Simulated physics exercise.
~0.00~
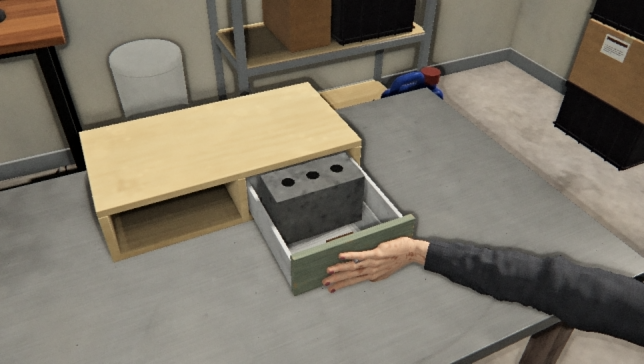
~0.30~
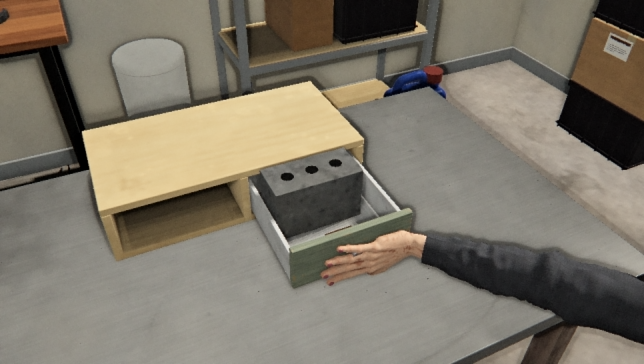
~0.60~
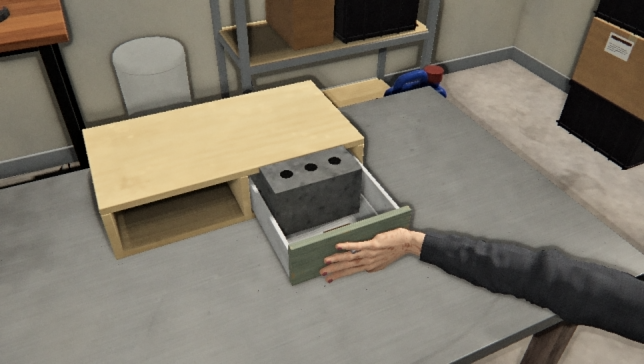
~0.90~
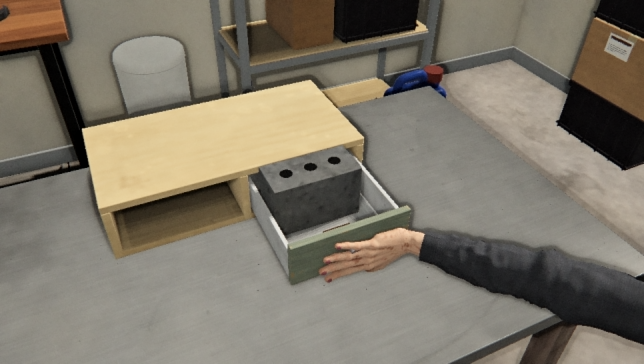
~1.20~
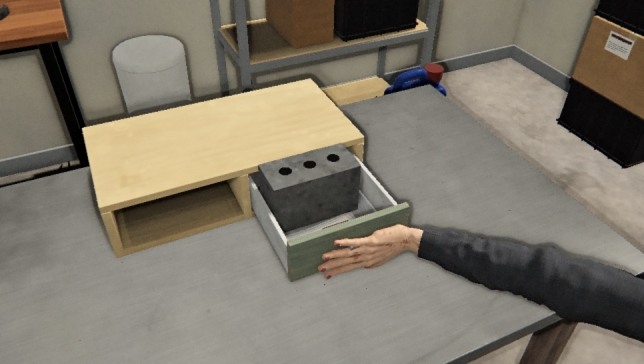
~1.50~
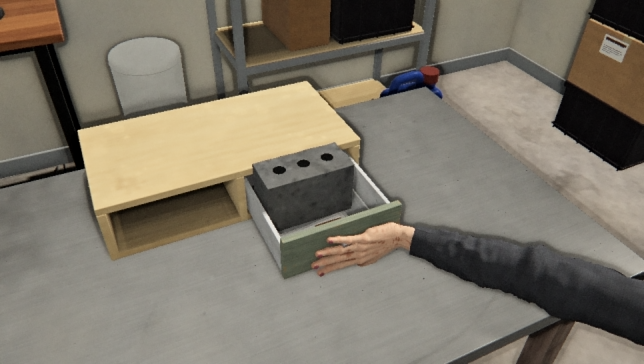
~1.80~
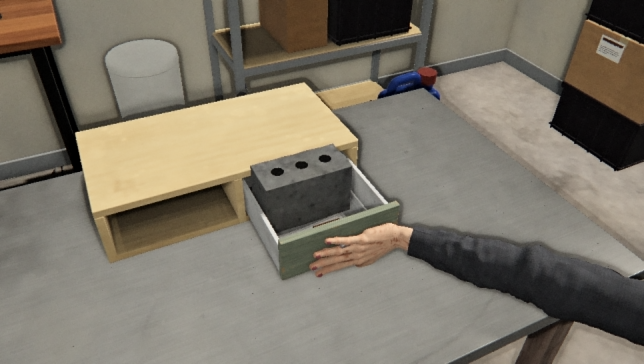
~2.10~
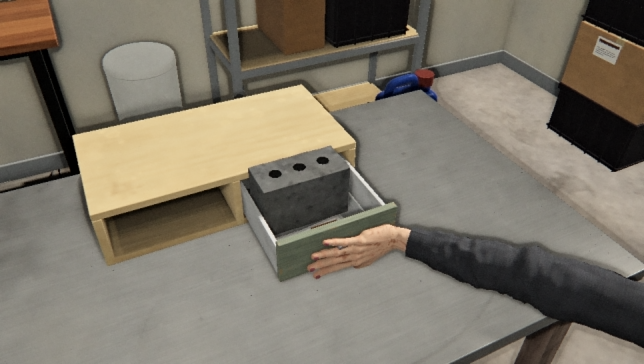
On a grey table in a storage-like room, a hand pressed against the green front of an open drawer holding an upright grey brick with three holes, and nudged it slightly toward the wooden chest, but the drawer stopped and stayed ajar.
